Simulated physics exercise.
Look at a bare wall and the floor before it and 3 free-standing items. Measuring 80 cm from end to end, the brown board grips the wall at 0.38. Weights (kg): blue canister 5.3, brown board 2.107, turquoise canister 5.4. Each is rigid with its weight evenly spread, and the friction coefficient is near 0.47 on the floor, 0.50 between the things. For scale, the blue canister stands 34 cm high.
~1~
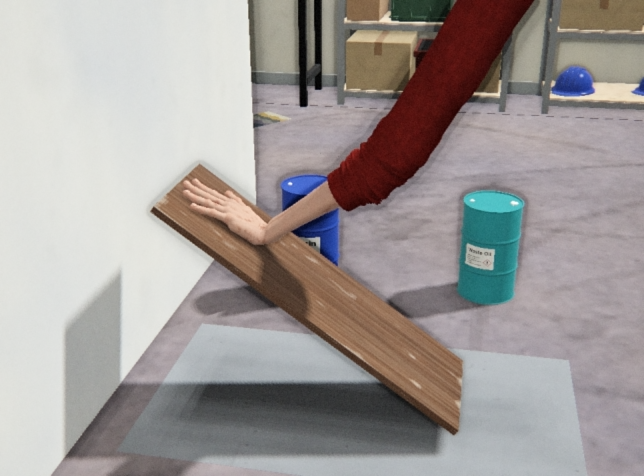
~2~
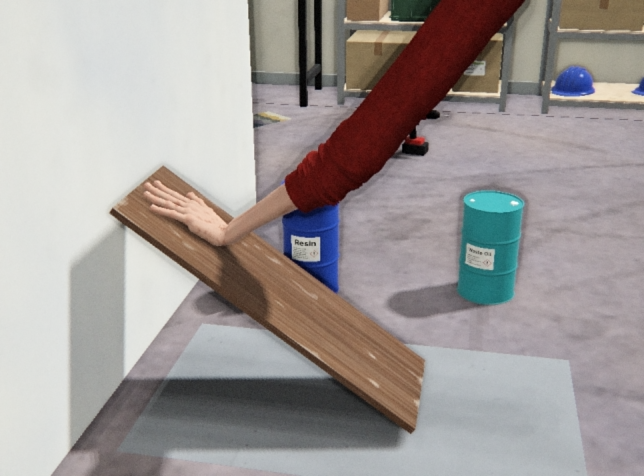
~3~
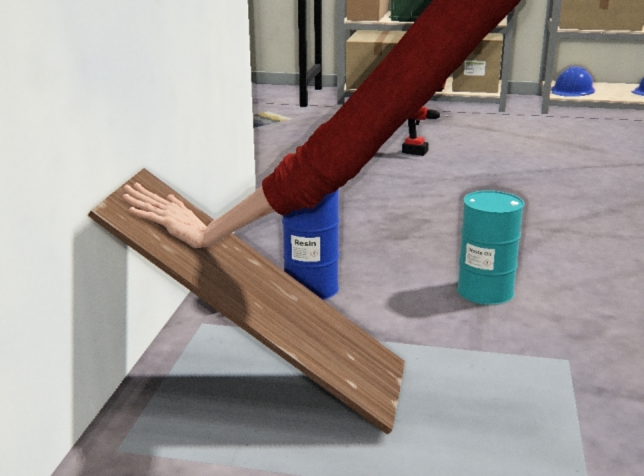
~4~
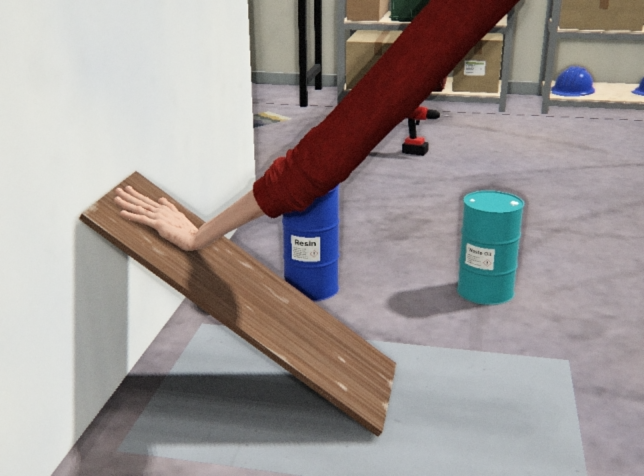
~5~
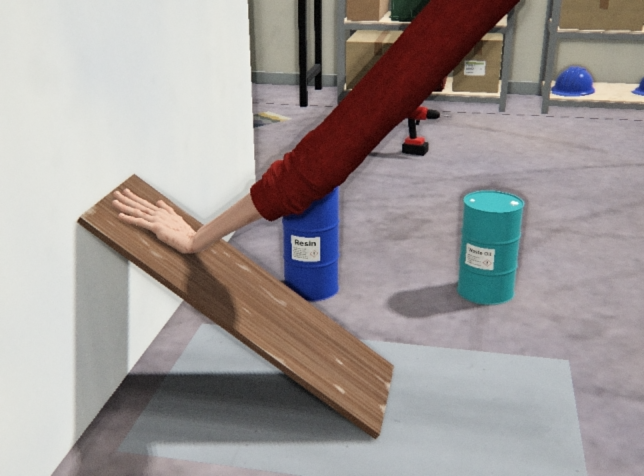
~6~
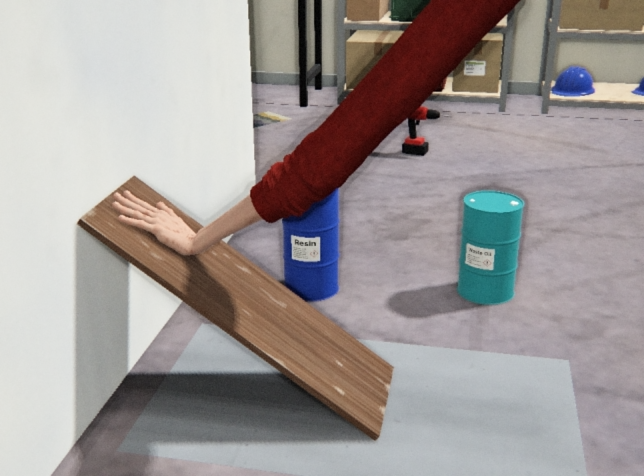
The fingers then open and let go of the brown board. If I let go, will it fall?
Yes.
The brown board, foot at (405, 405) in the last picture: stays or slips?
It fails.
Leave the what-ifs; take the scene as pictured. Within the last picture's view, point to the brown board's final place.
In the last view its middle sits roughly at (287, 390).
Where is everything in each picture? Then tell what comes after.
In the first picture, 17 cm from its place; brown board (321, 293).
In the second picture, 8 cm from its place; brown board (281, 293); blue canister (311, 238).
In the third picture, 3 cm from its place; brown board (260, 295); blue canister (311, 238).
In the fourth picture, 1 cm from its place; brown board (251, 297); blue canister (311, 238).
Propped up under the hand; brown board (249, 300); blue canister (311, 238), in the fifth picture.
Propped up under the hand; brown board (249, 302); blue canister (311, 238), in the sixth picture.
Then, 0.50 s past the last view, brown board sunk by 16° near (271, 340).
Then, 0.60 s past the last view, brown board sunk by 31° near (284, 377).
Finally, on their side or leaning hard on the floor, brown board; the other 2 still in place (within 10 cm). Final places as that camera would see them, brown board near (287, 390). The board slips out.
